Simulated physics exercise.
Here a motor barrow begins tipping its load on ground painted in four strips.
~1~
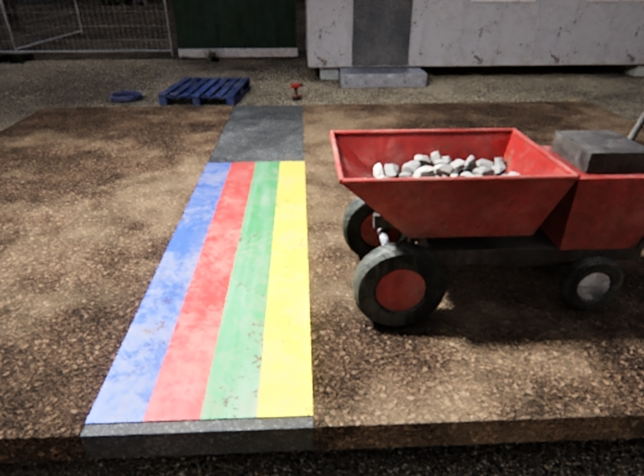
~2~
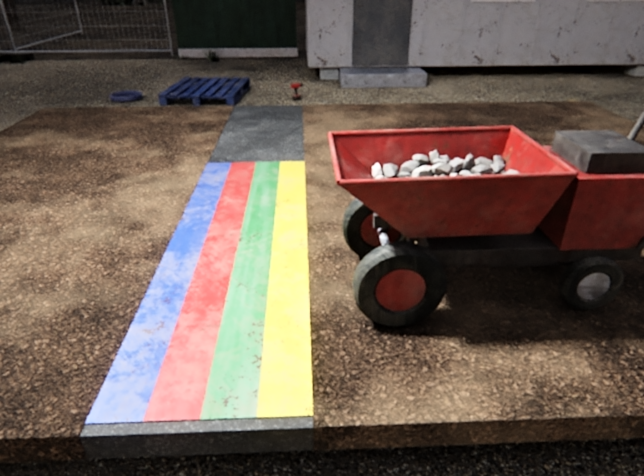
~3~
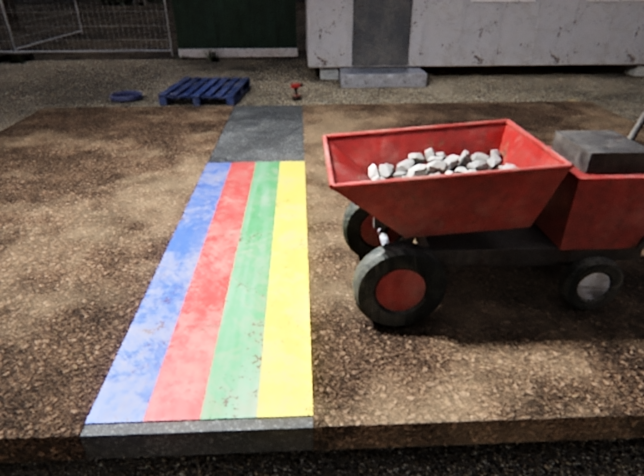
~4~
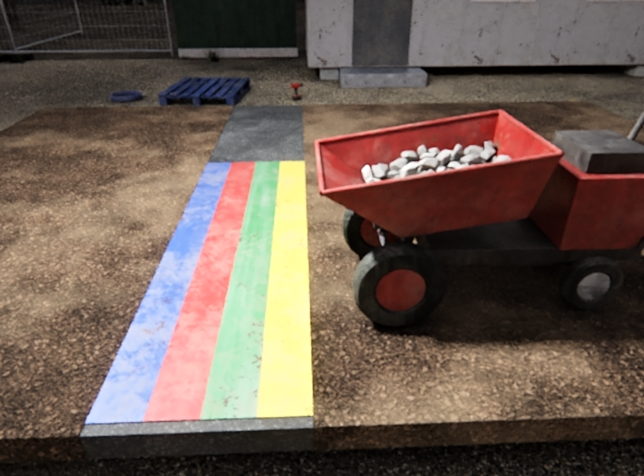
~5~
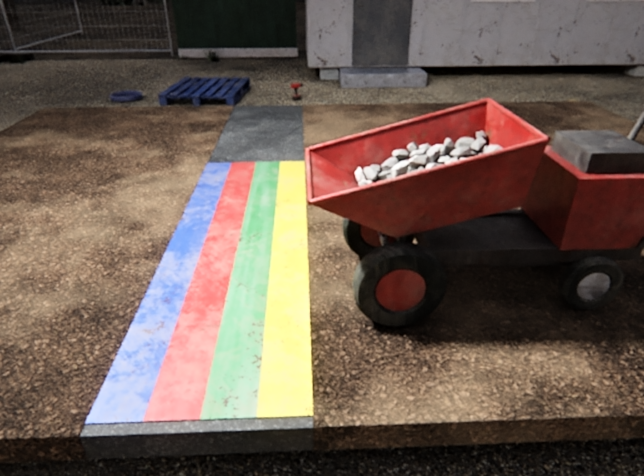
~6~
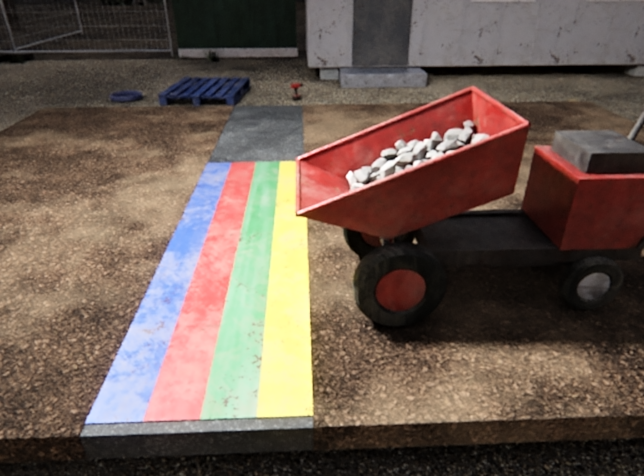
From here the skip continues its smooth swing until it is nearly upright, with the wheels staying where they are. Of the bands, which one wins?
The green band wins.
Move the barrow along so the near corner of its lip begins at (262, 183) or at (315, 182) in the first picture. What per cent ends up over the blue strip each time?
30 % then 10 %.
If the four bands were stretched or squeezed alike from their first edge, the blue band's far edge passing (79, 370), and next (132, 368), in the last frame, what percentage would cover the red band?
The first one comes out at 20 percent, while the second comes out at 30 percent.
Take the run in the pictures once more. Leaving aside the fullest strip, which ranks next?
The red one is second.
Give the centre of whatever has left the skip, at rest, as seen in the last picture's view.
It settles centred around (229, 288).
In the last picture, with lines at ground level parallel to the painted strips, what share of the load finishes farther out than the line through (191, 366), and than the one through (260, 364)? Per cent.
In order: Near 20 %, then 60 %.
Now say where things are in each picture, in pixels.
In the first picture, lip of the skip (342, 182), level; top of the load (455, 167), broken stones; yellow strip (286, 357); green strip (237, 359); red strip (188, 361); blue strip (138, 362).
In the second picture, lip of the skip (340, 183), tipped barely; top of the load (464, 175).
In the third picture, lip of the skip (333, 187), tipped barely; top of the load (460, 171).
In the fourth picture, lip of the skip (323, 193), tipped a little; top of the load (470, 161).
In the fifth picture, lip of the skip (311, 203), tipped clearly; top of the load (465, 163).
In the sixth picture, lip of the skip (298, 215), tipped clearly; top of the load (455, 157); yellow strip (286, 357); green strip (237, 359); red strip (188, 361); blue strip (138, 362).
Just after the last frame, skip tipped steeply; every one in the skip.
A moment on, skip tipped right over; roughly two thirds in the skip; just a few over the yellow strip; roughly a quarter over the green strip; about a tenth over the red strip; just a few over the blue strip.
Further on, skip tipped right over; roughly a third in the skip; just a few over the yellow strip; roughly a third over the green strip; roughly a quarter over the red strip; about a tenth over the blue strip; just a few off the paint.
When it is over, skip tipped right over; roughly a third in the skip; just a few over the yellow strip; roughly a third over the green strip; roughly a quarter over the red strip; about a tenth over the blue strip; just a few off the paint.
